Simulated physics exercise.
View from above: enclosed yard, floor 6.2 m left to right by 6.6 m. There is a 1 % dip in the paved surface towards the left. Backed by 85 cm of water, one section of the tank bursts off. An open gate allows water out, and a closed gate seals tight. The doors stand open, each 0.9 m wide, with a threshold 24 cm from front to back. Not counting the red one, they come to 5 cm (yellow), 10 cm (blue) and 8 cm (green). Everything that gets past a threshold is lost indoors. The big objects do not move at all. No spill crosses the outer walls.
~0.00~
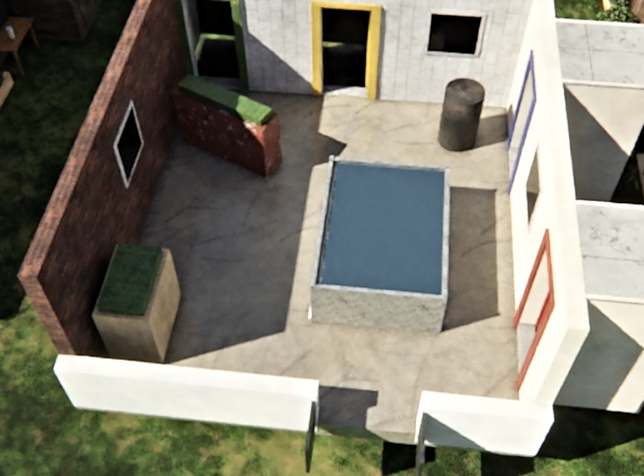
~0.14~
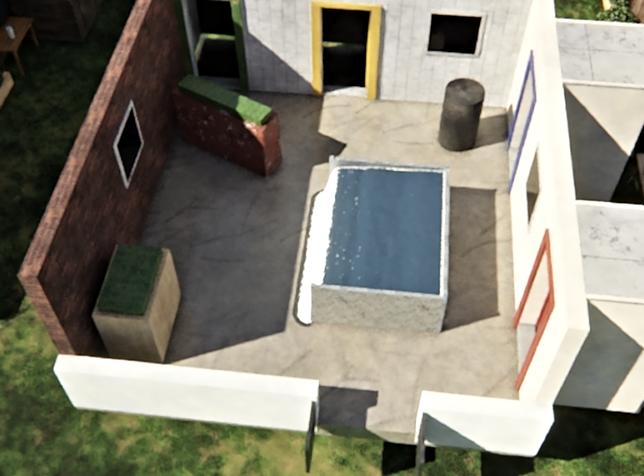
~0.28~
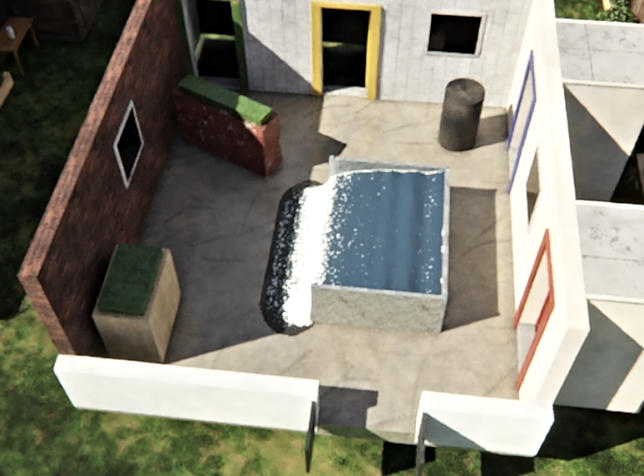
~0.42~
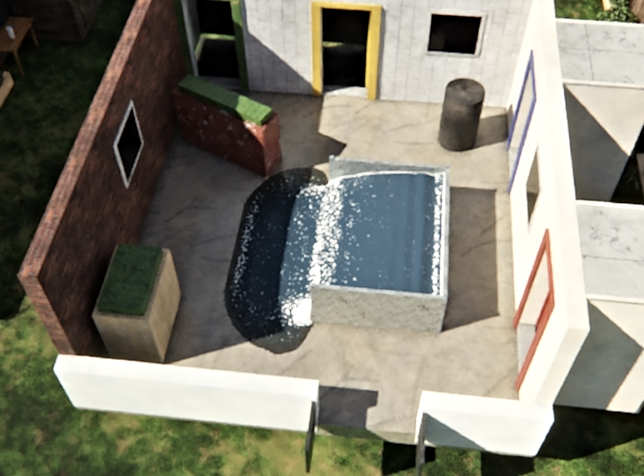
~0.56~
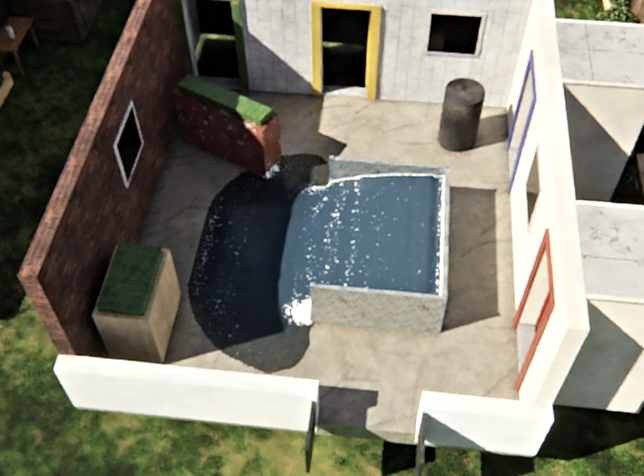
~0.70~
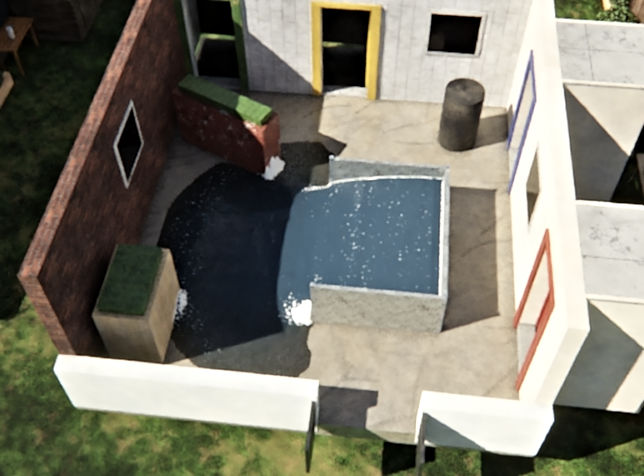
Water burst out of the left side of a raised tank in a walled yard, foaming white at first, then spread left across the paving in a dark sheet, reaching a brick block and a grass-topped box.
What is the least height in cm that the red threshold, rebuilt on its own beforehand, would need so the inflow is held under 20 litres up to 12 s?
Around 16 cm would be enough.
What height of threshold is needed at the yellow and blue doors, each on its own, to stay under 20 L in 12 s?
Roughly 8.0 cm for the yellow door and roughly 7.5 cm for the blue door.
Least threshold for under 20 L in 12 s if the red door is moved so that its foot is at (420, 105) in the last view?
Minimum: Close to 8.0 cm.
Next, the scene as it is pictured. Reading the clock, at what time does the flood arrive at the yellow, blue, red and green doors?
Yellow = 2.2 s, blue = 5.5 s, red = 4.5 s, green = 2.0 s.
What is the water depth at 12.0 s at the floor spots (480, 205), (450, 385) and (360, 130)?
Taking the spots in order: About 8, 5 and 9 centimetres.
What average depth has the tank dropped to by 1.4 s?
Around 35 cm deep on average.
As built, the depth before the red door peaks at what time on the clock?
The depth peaks at about 5.0 seconds.
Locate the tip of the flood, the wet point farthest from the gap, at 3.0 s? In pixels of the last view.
Around (189, 90).
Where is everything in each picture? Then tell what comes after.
In the first picture, the tank at (384, 226) is whole and still, 85 cm deep; the red door at (532, 319) is dry.
In the second picture, the front is at (298, 313), 0.3 m from the gap at (325, 241); 0.6 m2 of floor is wet, 85 cm left at the back.
In the third picture, water pours out at (325, 244) and has run 0.8 m, to (265, 300); about 14 cm deep outside, 82 cm at the back.
In the fourth picture, the front is at (232, 278), 1.4 m from the gap at (325, 245); 4.3 m2 of floor is wet, 75 cm left at the back.
In the fifth picture, the gap is at (325, 246), the front 2.0 m out at (195, 278); the back of the tank holds 72 cm.
In the sixth picture, the front is at a hidden place, 2.7 m from the gap at (325, 246); 9.5 m2 of floor is wet, 69 cm left at the back; 3.2 m in a straight line remain to the red door at (532, 319).
After 1.4 s water covers 40 % of the floor, deepest (56 cm) near (137, 285); it has not reached the red door.
After 3.0 s water covers 55 % of the floor, deepest (46 cm) near (226, 160); it has not reached the red door.
After 12.0 s water covers 100 % of the floor, deepest (18 cm) near (185, 102); 5 cm at the red door, 9 litres in over its 18 cm threshold.
At the red door as built, the water arrived by 4.3 s and peaked near 20 cm at 4.8 s.
With a threshold of 13.5 cm, 35 litres would have come in within the 12 s; with 18.5 cm, 7 litres. So under 20 litres takes about 16 cm.
